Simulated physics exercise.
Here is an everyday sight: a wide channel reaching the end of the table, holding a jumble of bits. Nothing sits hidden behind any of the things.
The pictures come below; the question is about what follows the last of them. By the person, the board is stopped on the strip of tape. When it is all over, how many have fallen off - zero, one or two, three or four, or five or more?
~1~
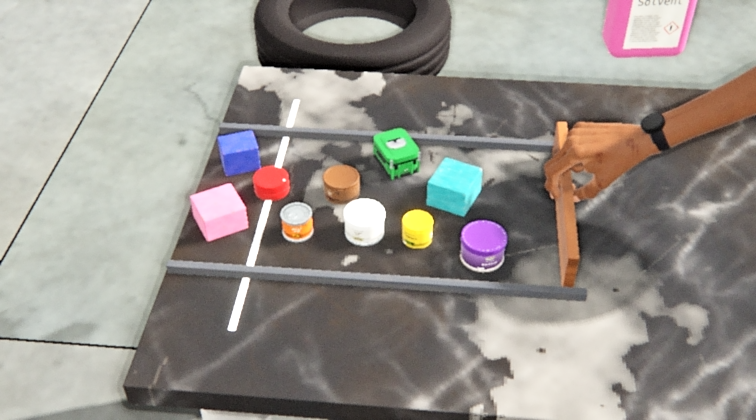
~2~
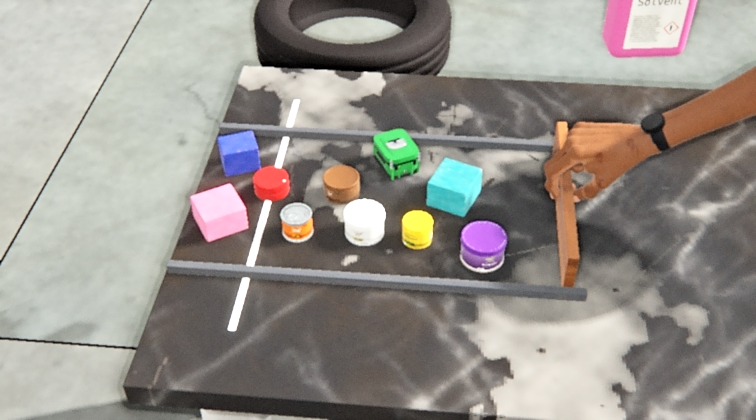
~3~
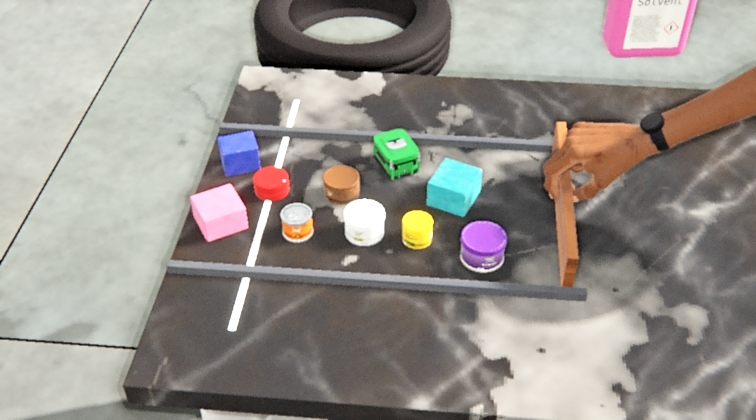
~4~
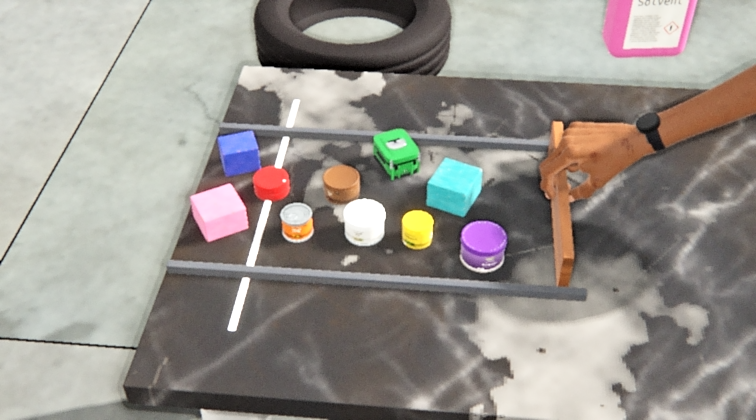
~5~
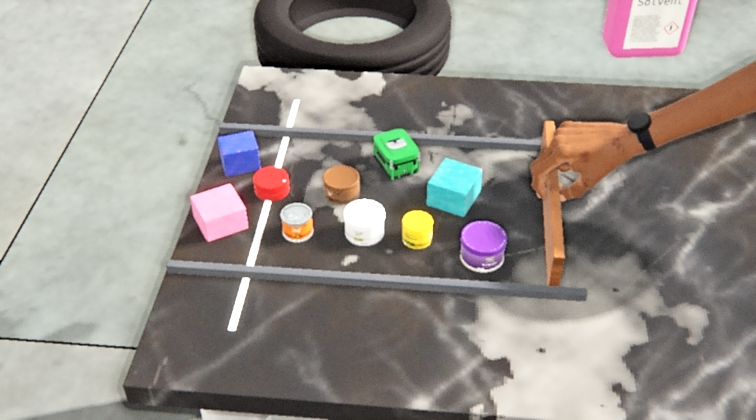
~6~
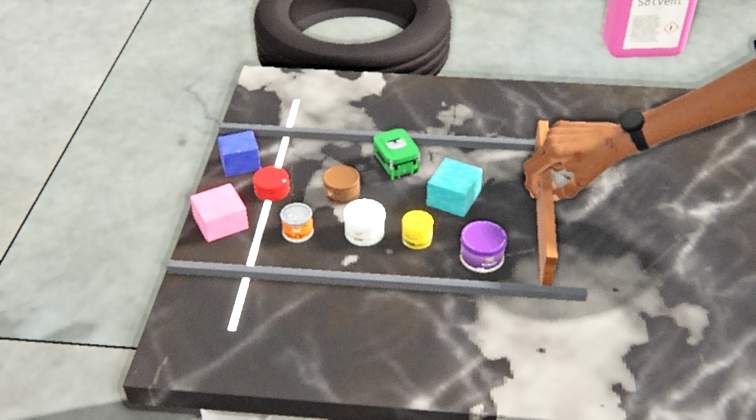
In the end, one or two have fallen off.
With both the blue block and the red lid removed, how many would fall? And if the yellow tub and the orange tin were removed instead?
First 1, then 1.
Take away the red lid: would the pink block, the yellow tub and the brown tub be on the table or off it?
Pink block: Over the edge; yellow tub: Still there; brown tub: Still there.
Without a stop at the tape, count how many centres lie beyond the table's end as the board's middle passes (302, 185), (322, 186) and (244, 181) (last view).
The counts would come out as 0, 0 and 5.
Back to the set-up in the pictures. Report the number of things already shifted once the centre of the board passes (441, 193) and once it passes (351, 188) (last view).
Moved so far: 4, then 8.
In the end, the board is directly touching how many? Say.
The figure is 4.
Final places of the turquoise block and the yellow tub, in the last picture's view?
In order, first (251, 178), then (251, 204).
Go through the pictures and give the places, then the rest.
Pink block (219, 212); blue block (239, 153); red lid (271, 184); board (564, 201); tape (269, 199), in the first frame.
Blue block (239, 154); yellow tub (417, 230), in the second frame.
Red lid (271, 184); brown tub (341, 185), in the third frame.
Pink block (219, 213); turquoise block (454, 187), in the fourth frame.
Blue block (239, 154); white pot (364, 223), in the fifth frame.
Pink block (219, 213); blue block (239, 154); red lid (271, 184); board (545, 199); tape (269, 199), in the sixth frame.
A little later, none off yet; pink block at rest near (219, 213); blue block at rest near (239, 154); red lid at rest near (271, 184).
When it is over, the number that fall off is one or two; down, red lid and pink block.
